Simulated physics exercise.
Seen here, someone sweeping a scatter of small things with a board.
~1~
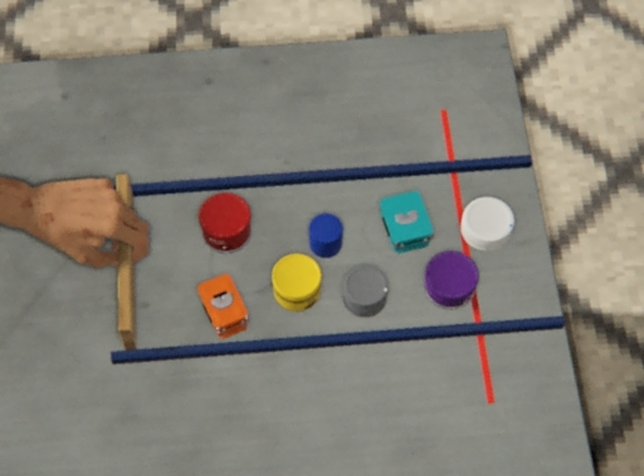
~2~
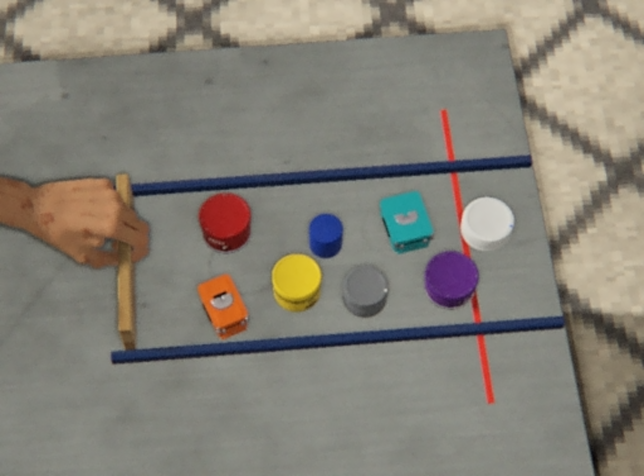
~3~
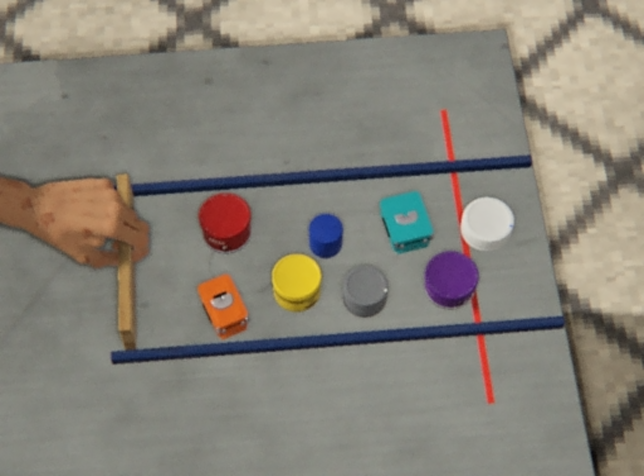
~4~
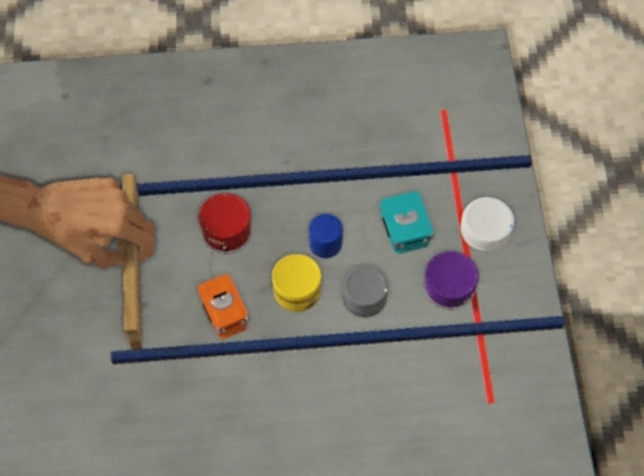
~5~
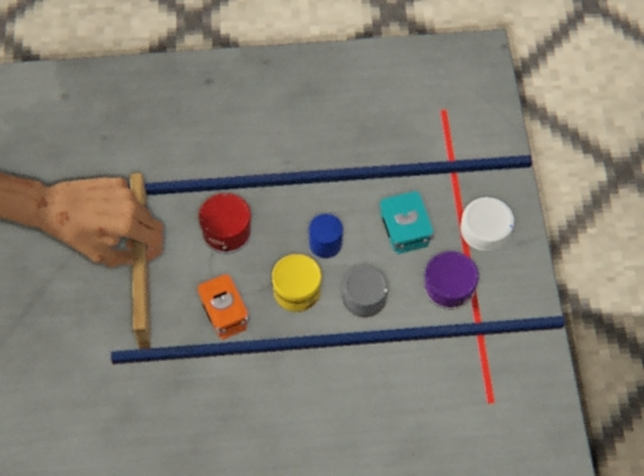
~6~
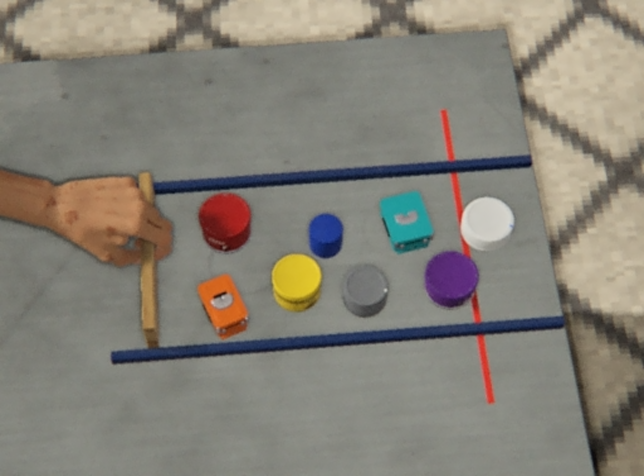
We see a hand holding a wooden board upright between two dark blue rails, beside scattered colourful lids, tubs and cases and a red line. After staying still, the board slides slightly right toward the objects, which remain unmoved.
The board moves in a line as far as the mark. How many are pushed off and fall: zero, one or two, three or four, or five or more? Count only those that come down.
In the end the number that fall off is one or two.
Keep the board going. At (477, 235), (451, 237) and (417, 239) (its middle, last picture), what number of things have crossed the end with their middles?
In that order 3, 2 and 0.
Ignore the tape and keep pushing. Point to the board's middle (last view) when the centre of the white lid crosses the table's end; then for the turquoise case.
For the white lid at (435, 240), for the turquoise case at (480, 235).
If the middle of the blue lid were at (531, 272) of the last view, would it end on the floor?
It comes down.
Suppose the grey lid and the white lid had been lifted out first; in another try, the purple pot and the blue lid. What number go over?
1 in the first case, 1 in the second.
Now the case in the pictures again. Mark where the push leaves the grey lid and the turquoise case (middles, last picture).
The grey lid at (559, 294), the turquoise case at (531, 220).
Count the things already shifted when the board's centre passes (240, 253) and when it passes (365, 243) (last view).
First 3, then 7.
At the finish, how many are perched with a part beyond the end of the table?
Overhanging: 2.
A little later, none off yet; white lid at rest near (487, 225); purple pot at rest near (451, 281); turquoise case at rest near (406, 223).
When it is over, the number that fall off is one or two; down, purple pot and white lid.
